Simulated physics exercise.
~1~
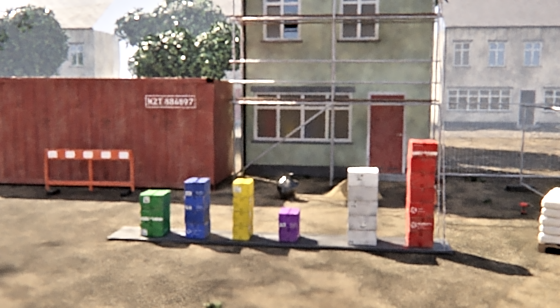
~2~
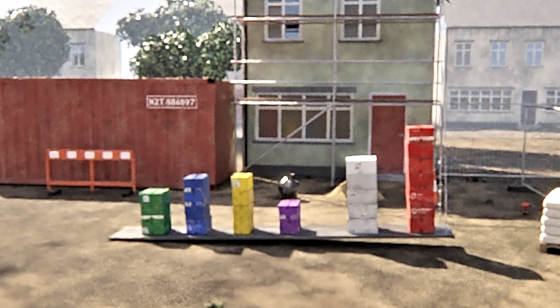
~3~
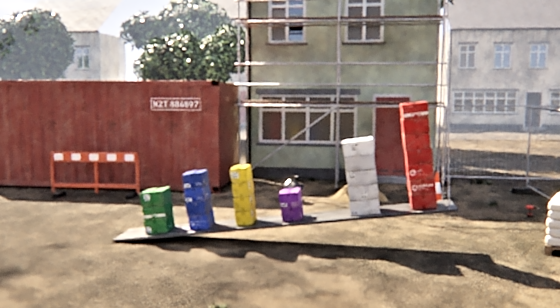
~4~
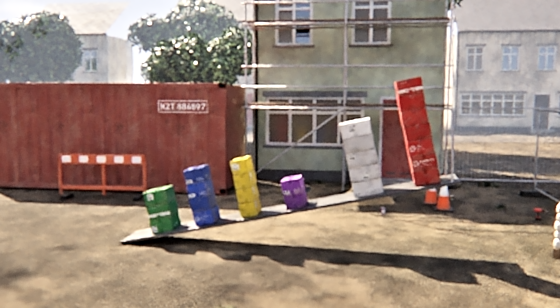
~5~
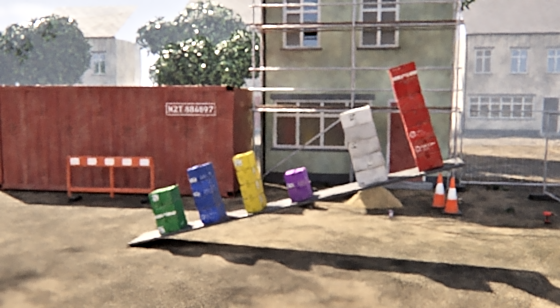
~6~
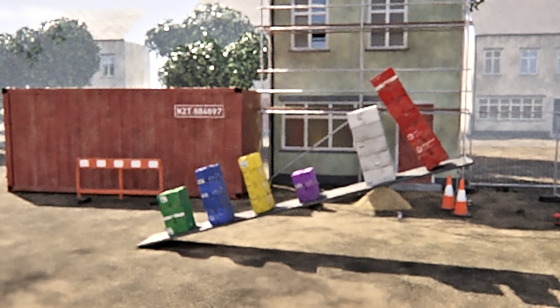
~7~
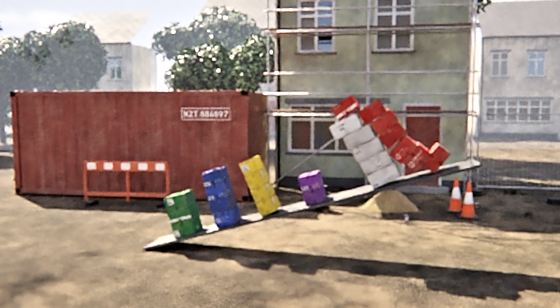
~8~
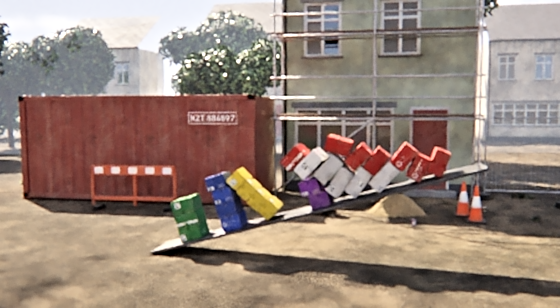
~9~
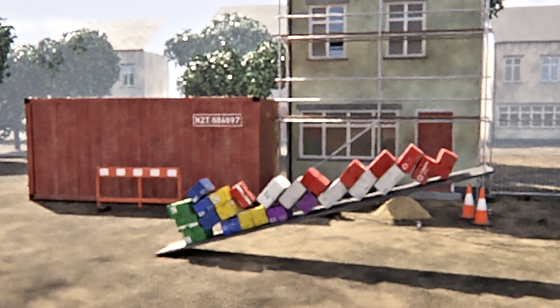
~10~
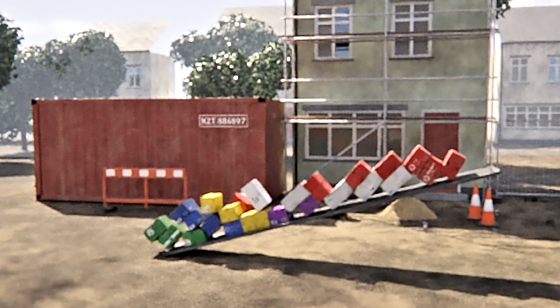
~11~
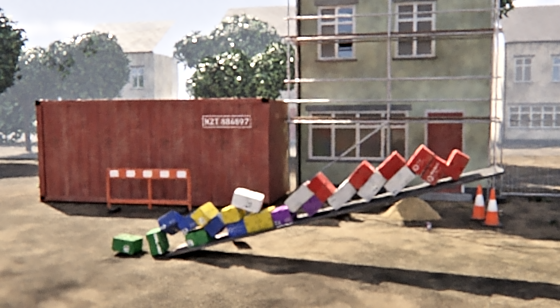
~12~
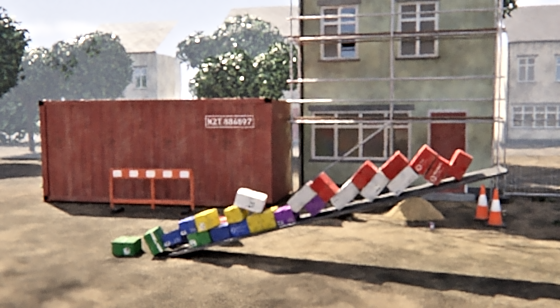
A long flat deck carrying six piles of cartons, green, blue, yellow, purple, white and tall red from left to right, rises at its right end in a dirt yard, seen from in front and slightly above. A rust-red container and a scaffolded house stand behind. As the slope steepens, the red pile leans left and topples onto the white one. Their cartons tumble down over the purple pile and into the yellow, blue and green ones. Green cartons drop off the low end, and the rest settle in a jumbled line along the tilted deck.
